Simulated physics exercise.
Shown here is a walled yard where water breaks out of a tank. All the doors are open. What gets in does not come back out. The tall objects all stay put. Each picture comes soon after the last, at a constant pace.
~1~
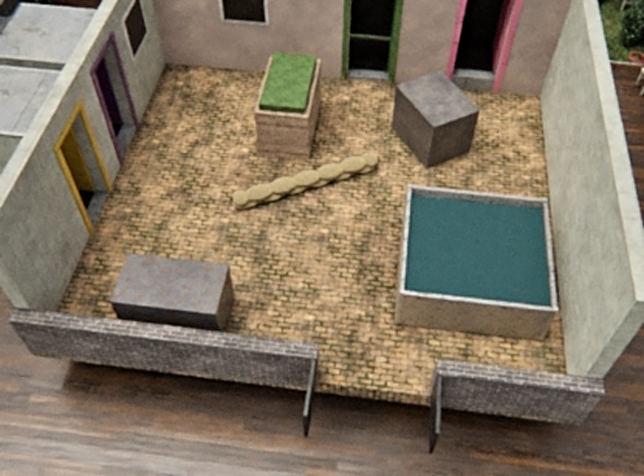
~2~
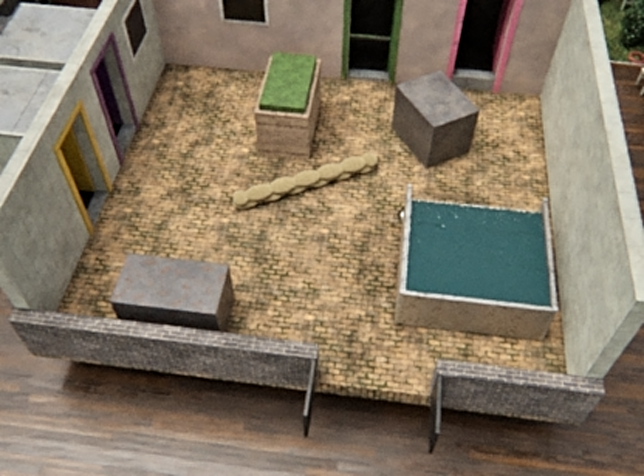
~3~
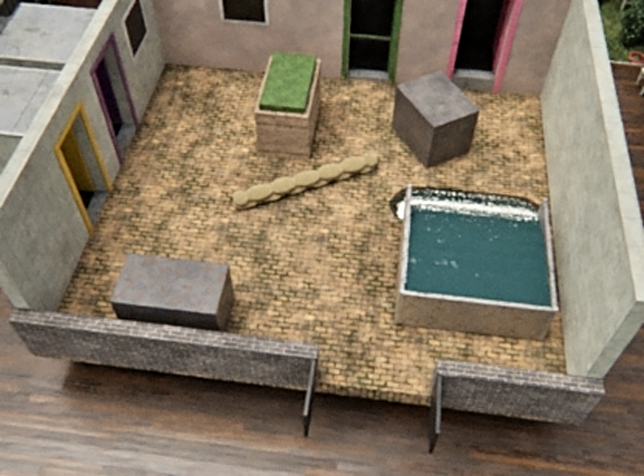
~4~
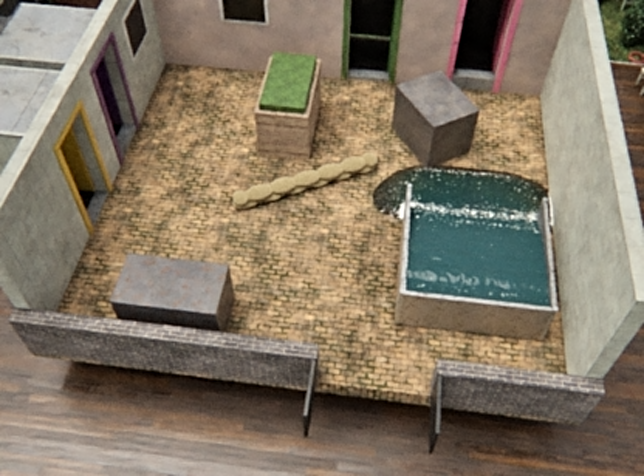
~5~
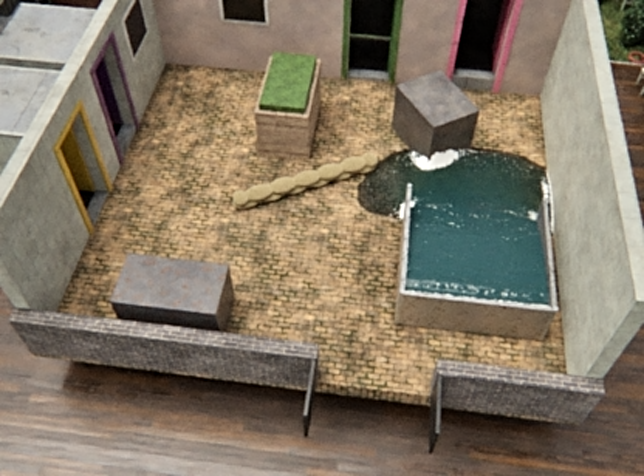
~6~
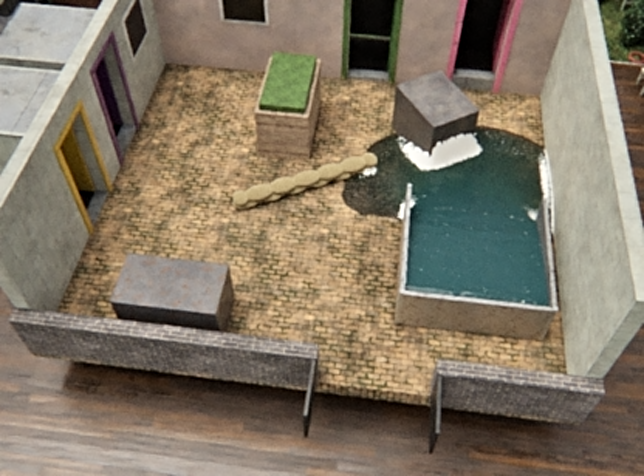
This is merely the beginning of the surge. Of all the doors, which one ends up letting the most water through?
That would be the green door.
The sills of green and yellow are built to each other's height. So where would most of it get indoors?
Result: The door marked green.
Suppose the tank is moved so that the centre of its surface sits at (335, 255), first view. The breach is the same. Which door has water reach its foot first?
That would be the one in green.
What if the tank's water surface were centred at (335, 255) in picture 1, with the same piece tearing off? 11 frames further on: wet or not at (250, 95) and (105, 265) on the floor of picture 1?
Point one left dry, point two left dry.
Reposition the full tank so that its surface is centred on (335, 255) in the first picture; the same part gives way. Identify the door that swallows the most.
It is the door marked green.
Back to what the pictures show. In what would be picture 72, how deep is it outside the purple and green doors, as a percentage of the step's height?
40 and 80 %, in that order.
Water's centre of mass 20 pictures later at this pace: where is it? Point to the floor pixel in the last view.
At roughly (424, 155).
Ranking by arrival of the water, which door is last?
The one in yellow.
A moment on, water covers 25 % of the floor; green door wet at the sill, nothing in, pink door wet at the sill, nothing in, yellow door not reached, purple door not reached.
Next, water covers 35 % of the floor; green door a trickle in, pink door a trickle in, yellow door not reached, purple door not reached.
Then, water covers 50 % of the floor; green door some in, pink door a trickle in, yellow door not reached, purple door not reached.
Later, water covers 75 % of the floor; green door some in, pink door a trickle in, yellow door wet at the sill, nothing in, purple door wet at the sill, nothing in.
In the end, water covers 95 % of the floor; green door some in, pink door a trickle in, yellow door a trickle in, purple door wet at the sill, nothing in; the green door has let in the most.
